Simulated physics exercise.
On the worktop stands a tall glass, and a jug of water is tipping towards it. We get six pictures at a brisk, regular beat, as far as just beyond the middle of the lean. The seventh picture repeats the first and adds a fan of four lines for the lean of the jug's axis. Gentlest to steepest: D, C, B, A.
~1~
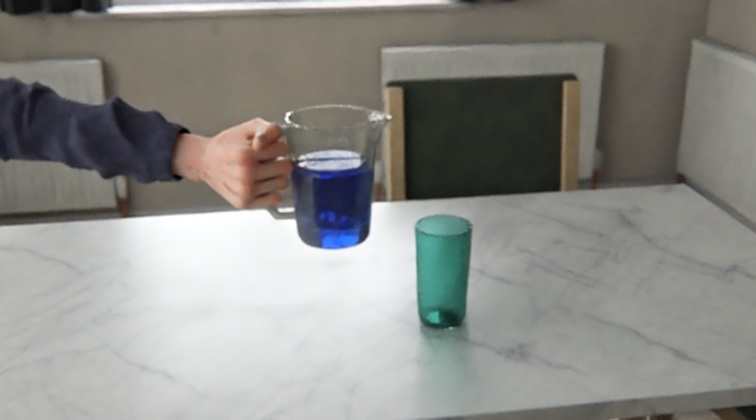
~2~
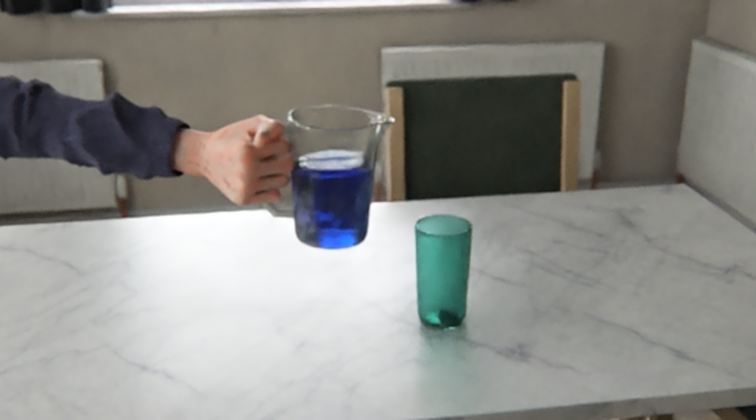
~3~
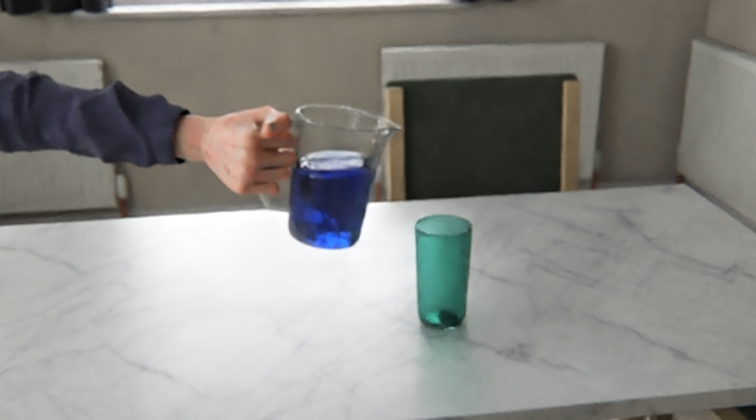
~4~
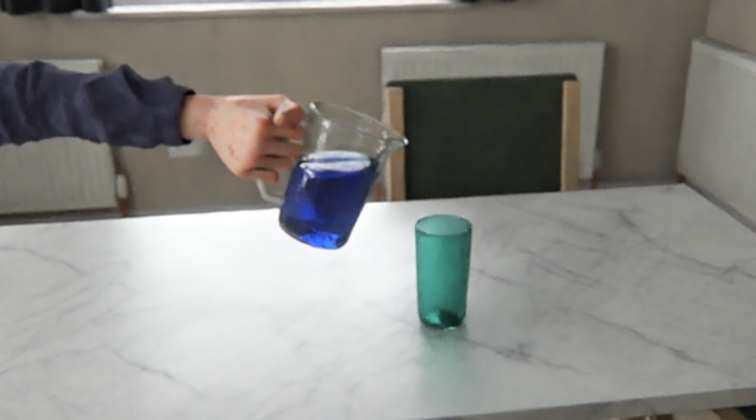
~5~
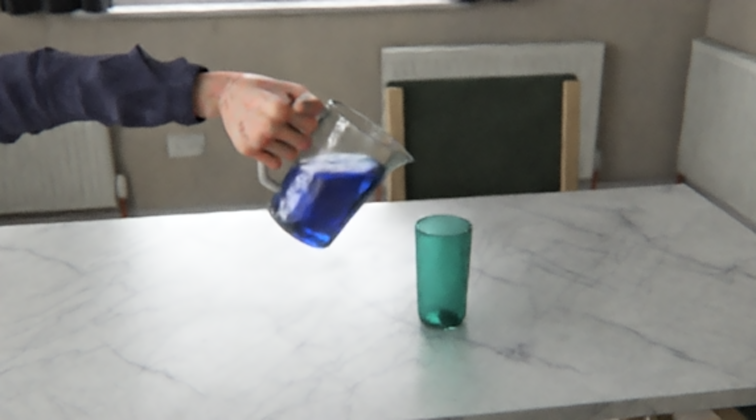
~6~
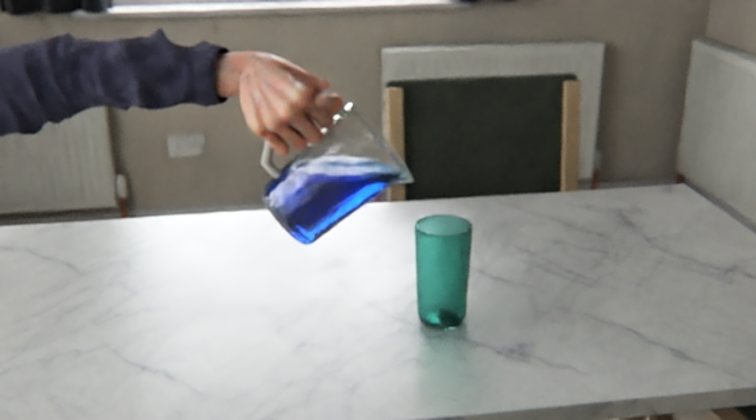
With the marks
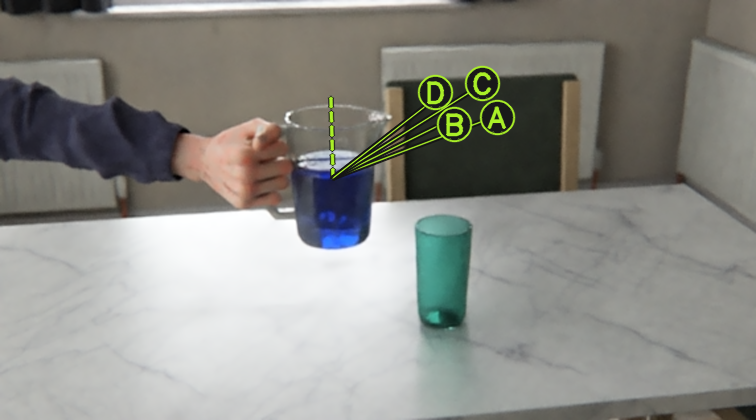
A hand holding a glass jug of blue liquid gradually tilts it rightward above a marble-patterned table where a green glass stands.
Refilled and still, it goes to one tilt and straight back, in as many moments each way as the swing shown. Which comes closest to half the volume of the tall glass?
B works best here.
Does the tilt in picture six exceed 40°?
Yes.
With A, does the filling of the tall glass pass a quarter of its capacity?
Yes, it does.
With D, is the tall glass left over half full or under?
Under half.
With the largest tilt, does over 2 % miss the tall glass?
No.
On the marked copy, A at (480, 121); B at (436, 126); C at (468, 93); D at (424, 107).
With A, the tall glass ends with about 70 % of what it can hold.
With B, the tall glass ends with about 47 % of what it can hold.
With C, the tall glass ends with about 29 % of what it can hold.
With D, the tall glass ends with about 15 % of what it can hold.
